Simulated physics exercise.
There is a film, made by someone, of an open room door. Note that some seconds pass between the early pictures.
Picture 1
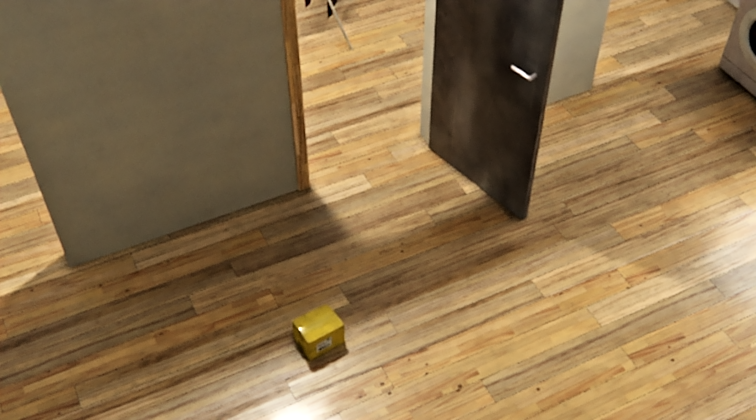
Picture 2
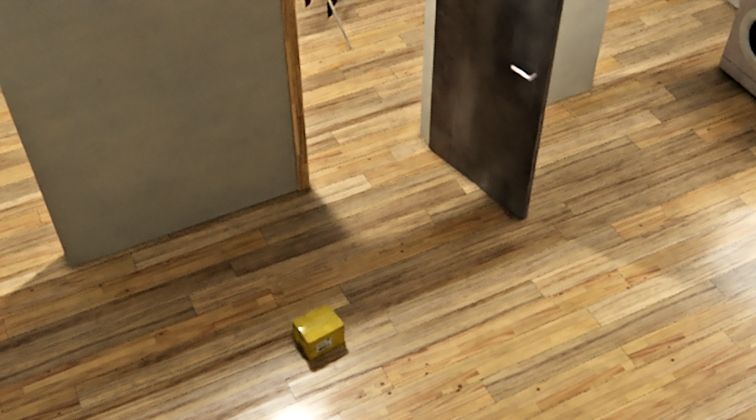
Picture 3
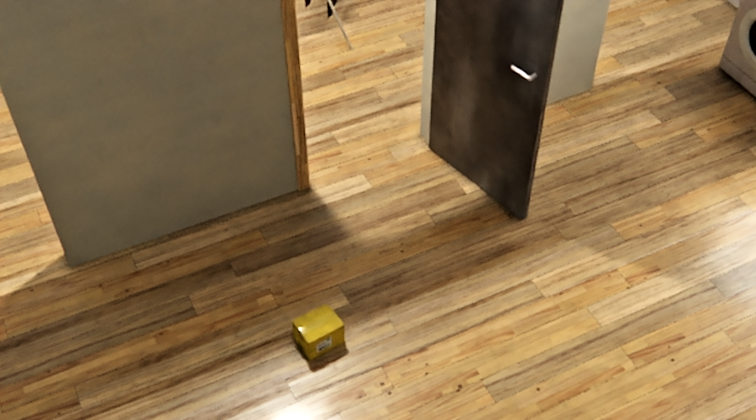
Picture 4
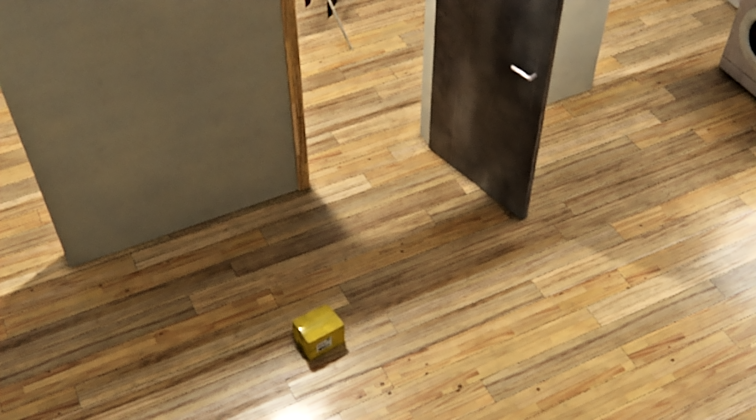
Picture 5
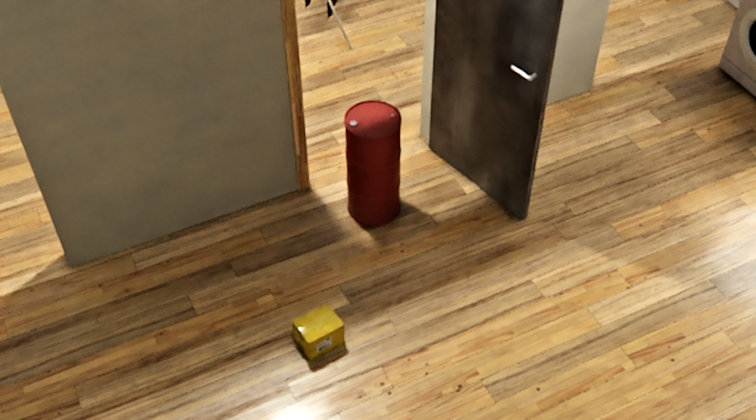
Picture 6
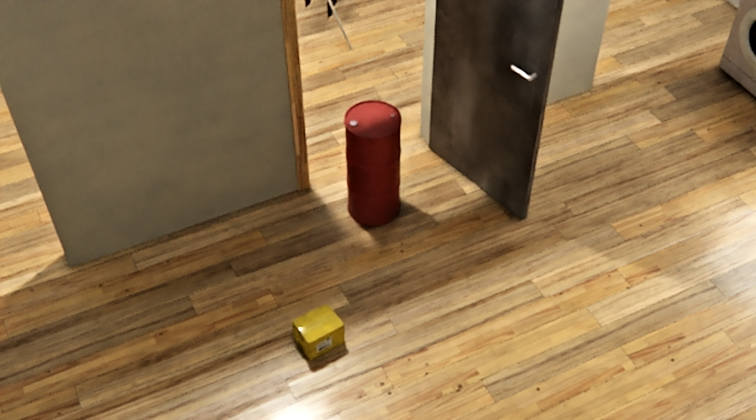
At first, a dark door stands wide open beside a grey wall, with a small yellow parcel on the wooden floor in front, and nothing moves. Then a red drum appears upright in the doorway, between the wall and the door, while the door and parcel stay still.
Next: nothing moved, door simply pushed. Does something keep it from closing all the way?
The door gets held open.
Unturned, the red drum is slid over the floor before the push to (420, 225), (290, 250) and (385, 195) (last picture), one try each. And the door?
The door is obstructed in case one, finishes its swing in case two and is obstructed in case three.
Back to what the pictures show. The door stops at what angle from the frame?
It stays open at around 45°.
Then, 0.50 s past the last view, door at 92°.
Then, 0.80 s past the last view, door at 77°.
Then, 1.10 s past the last view, door at 61°.
Then, 1.40 s past the last view, door at 45°.
Finally, door at 44°; both still in place. Final places as the last picture's camera would see them, red drum near (370, 164).
